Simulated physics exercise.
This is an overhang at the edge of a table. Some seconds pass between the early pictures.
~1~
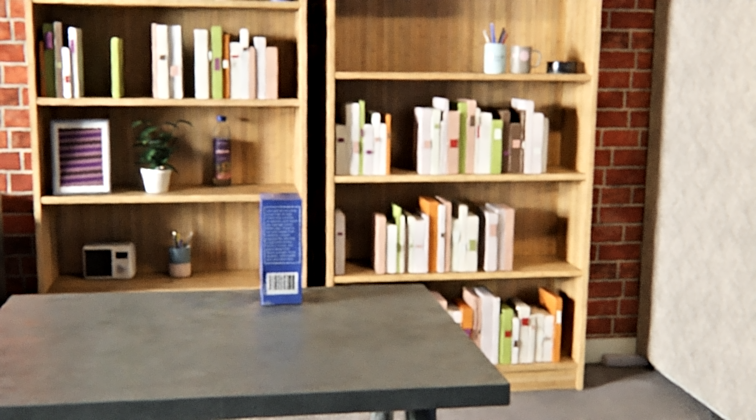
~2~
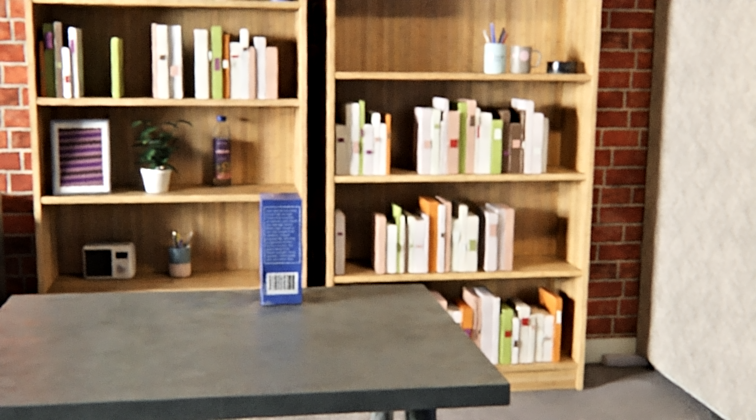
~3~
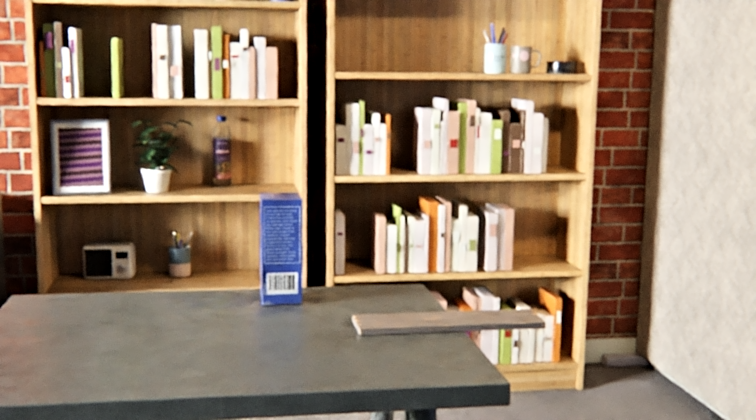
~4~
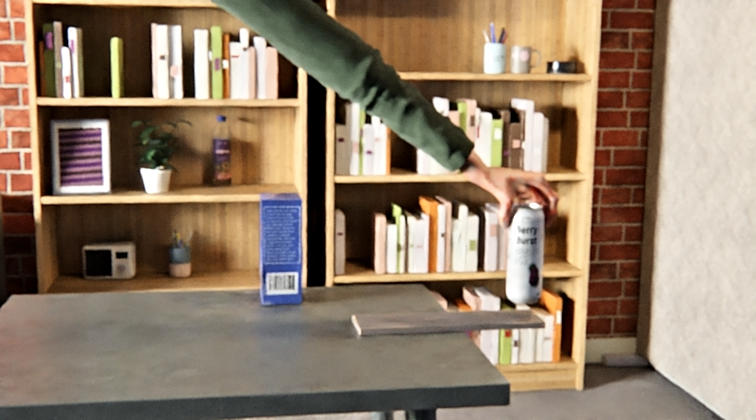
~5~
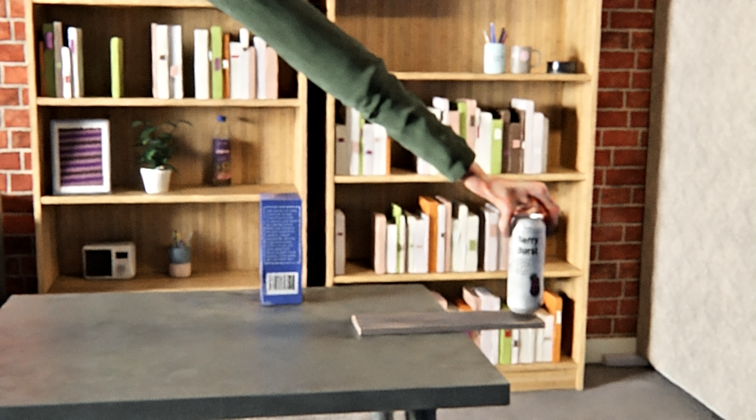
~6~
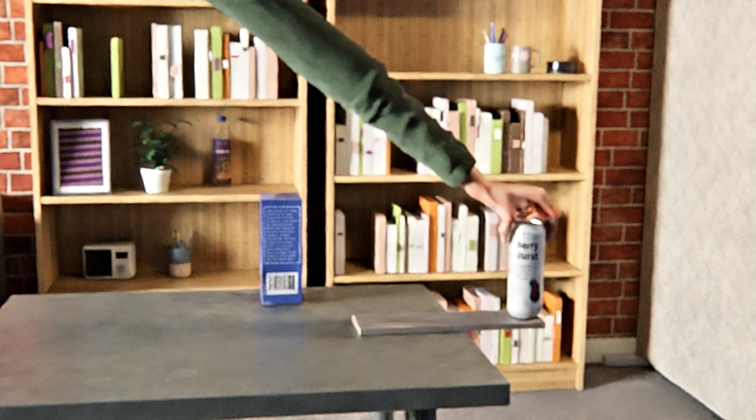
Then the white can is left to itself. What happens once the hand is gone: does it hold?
In the end the board comes down.
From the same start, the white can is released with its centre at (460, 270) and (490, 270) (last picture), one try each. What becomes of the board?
In the first case it stays on the table; in the second case it goes over.
Then, 0.50 s later than the last frame, white can and grey board now down on the floor or falling.
Then, 0.70 s later than the last frame, things are still on the move.
When it is over, down on the floor or falling, white can and grey board; blue carton as before. The board tips off the edge.
